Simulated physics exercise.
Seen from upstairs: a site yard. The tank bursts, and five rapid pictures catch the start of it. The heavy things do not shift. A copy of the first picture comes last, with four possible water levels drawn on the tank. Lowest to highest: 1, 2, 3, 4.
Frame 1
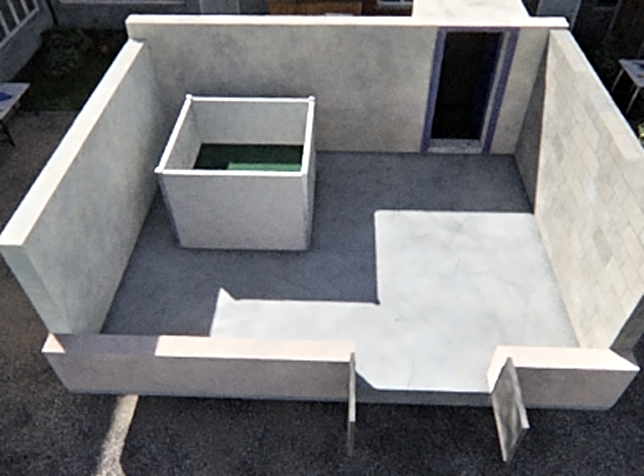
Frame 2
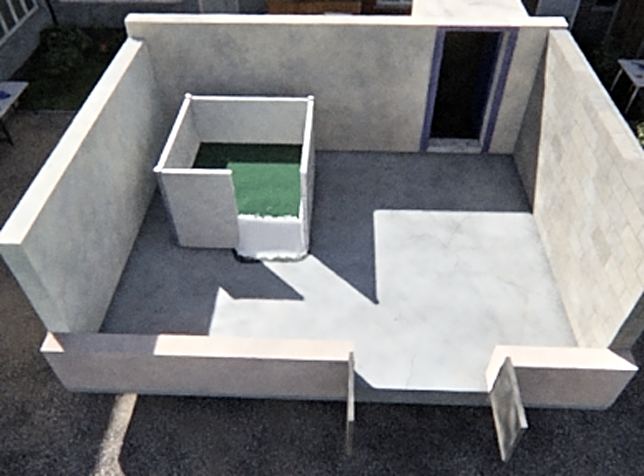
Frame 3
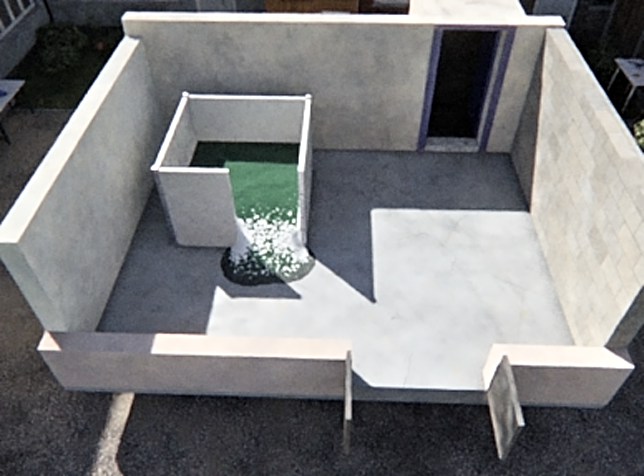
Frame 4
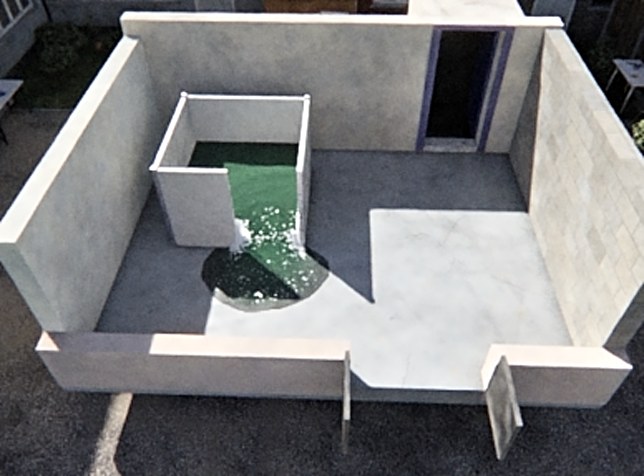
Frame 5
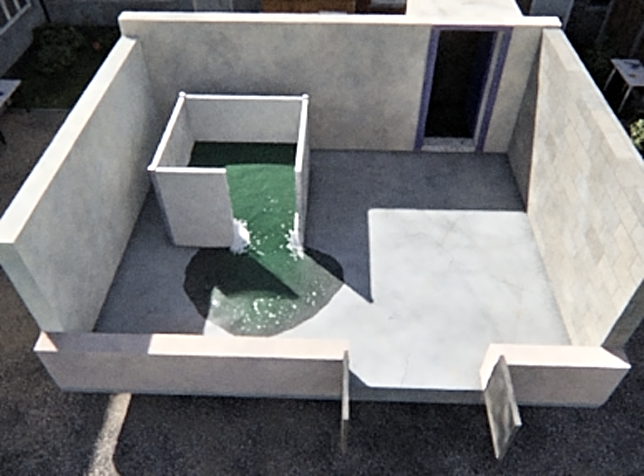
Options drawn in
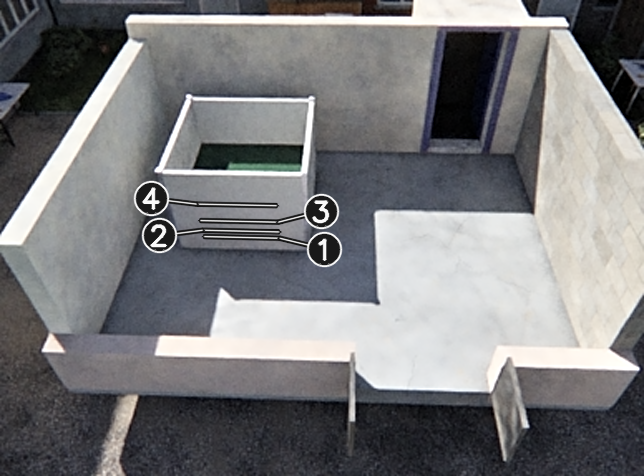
At first, green water sits still inside a square, pale-walled tank in a walled yard with a blue doorway and an open gate. Then part of the tank's front wall is gone, and water pours out through the gap, foaming white, and spreads in a widening dark pool across the ground.
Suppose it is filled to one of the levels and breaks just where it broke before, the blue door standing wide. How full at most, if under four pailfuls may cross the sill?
The limit is 4.
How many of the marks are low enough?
All of the four.
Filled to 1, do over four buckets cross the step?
No, not at all.
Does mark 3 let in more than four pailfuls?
No, not at all.
On the marked copy, 1 at (241, 237); 2 at (240, 231); 3 at (239, 221); 4 at (236, 204); from the bottom up 1, 2, 3, 4.
With 1, nothing gets over.
With 2, nothing gets over.
With 3, nothing gets over.
With 4, a bucket or two gets in.
